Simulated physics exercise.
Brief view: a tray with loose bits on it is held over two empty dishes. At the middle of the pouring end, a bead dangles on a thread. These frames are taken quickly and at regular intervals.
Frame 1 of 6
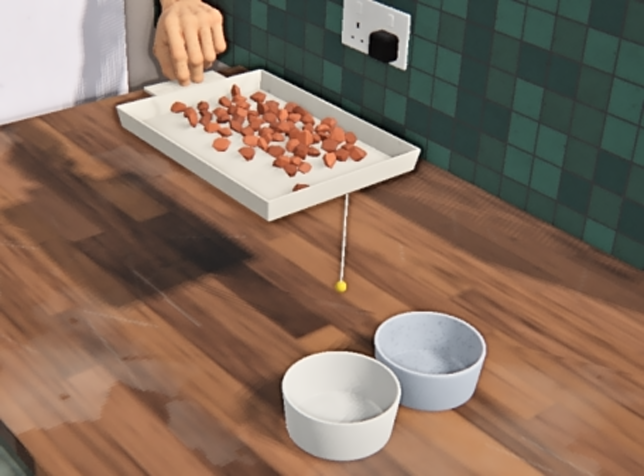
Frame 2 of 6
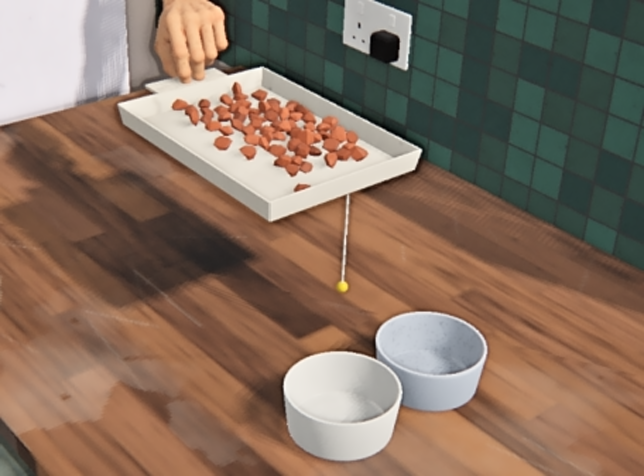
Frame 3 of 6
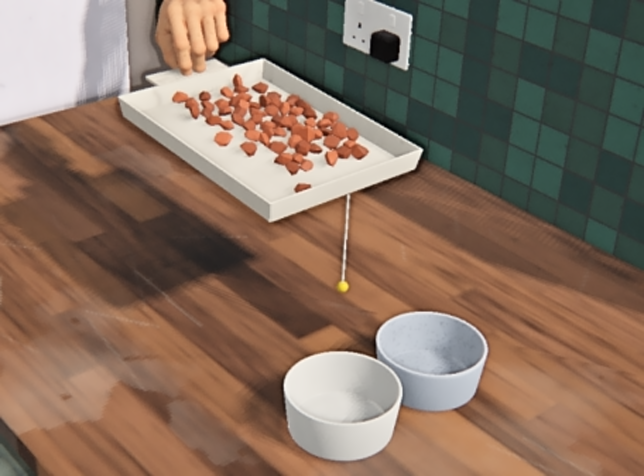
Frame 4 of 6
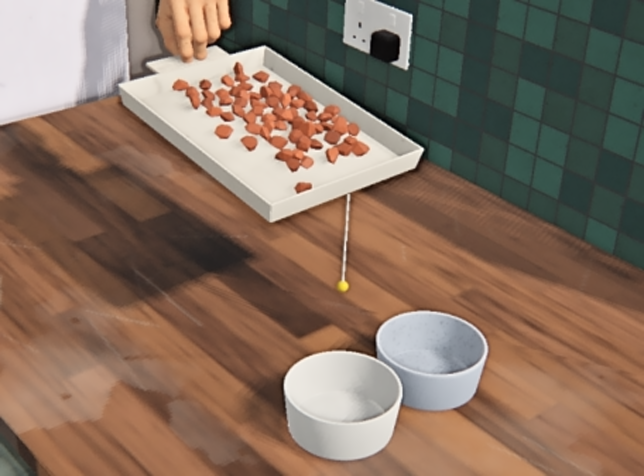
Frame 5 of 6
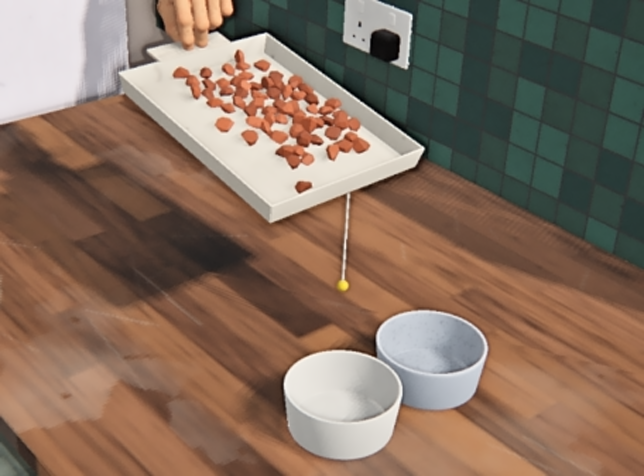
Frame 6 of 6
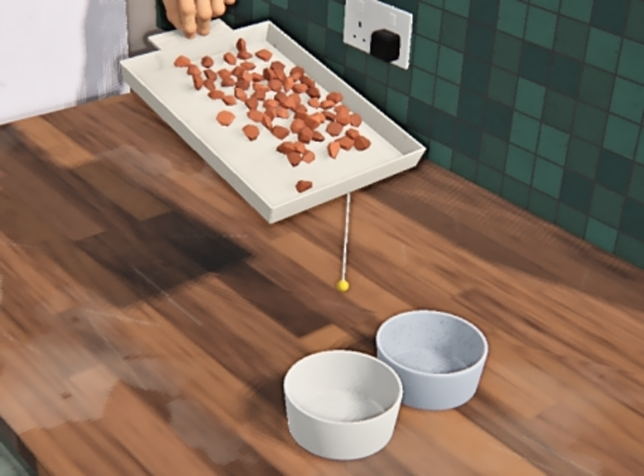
A shallow white tray scattered with reddish-brown chunks is held by a hand at its far left end, above a wooden worktop seen from a raised angle beside green wall tiles and a socket. A yellow bead hangs on a thread from its near edge, with white and pale blue bowls standing empty below. The hand slowly raises the far end, tilting the tray slightly, while the camera stays essentially still.
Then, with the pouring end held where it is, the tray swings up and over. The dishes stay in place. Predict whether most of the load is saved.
Only a minority of it is saved.
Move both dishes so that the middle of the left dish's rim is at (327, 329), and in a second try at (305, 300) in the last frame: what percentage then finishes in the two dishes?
Roughly 70% first, roughly 0% second.
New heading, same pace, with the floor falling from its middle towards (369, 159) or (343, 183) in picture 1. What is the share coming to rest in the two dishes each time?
0 %, give or take, and then 20 %.
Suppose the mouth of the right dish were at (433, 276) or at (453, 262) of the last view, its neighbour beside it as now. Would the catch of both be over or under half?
Shy of half, then shy of half.
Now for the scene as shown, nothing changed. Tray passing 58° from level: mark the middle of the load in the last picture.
Somewhere around pixel (332, 166) in the last picture.
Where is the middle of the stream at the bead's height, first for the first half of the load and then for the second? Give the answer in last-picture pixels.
Early half: (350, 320); late half: (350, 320).
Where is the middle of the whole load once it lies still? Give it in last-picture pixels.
Near (342, 364).
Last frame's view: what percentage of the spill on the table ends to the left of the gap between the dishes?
Around 90 percent of the pieces.
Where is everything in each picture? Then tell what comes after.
In the first frame, corners of the pouring end near (269, 199) and (414, 149), level; middle of the load near (267, 132), bits of crushed brick; left dish near (379, 433); right dish near (468, 385); bead on its thread near (341, 287).
In the second frame, corners of the pouring end near (271, 200) and (416, 149), level; middle of the load near (268, 131).
In the third frame, corners of the pouring end near (272, 201) and (417, 149), tipped barely, lowest at the left corner; middle of the load near (269, 126).
In the fourth frame, corners of the pouring end near (272, 202) and (418, 148), tipped a little, lowest at the left corner; middle of the load near (270, 119).
In the fifth frame, corners of the pouring end near (273, 203) and (418, 148), tipped a little, lowest at the left corner; middle of the load near (270, 111).
In the sixth frame, corners of the pouring end near (274, 205) and (420, 148), tipped a little, lowest at the left corner; middle of the load near (272, 105); left dish near (381, 433); right dish near (469, 385).
Shortly afterwards, tray tipped steeply; all but a few on the tray; a little in the air.
Next, tray tipped right over; near two thirds on the tray; only a few in the left dish; only a few in the right dish; near a quarter outside both; a little in the air.
Some moments later, tray tipped past a quarter turn; a little in the left dish; near a quarter in the right dish; the bulk outside both.
In the end, tray tipped past a quarter turn; a little in the left dish; near a quarter in the right dish; the bulk outside both.
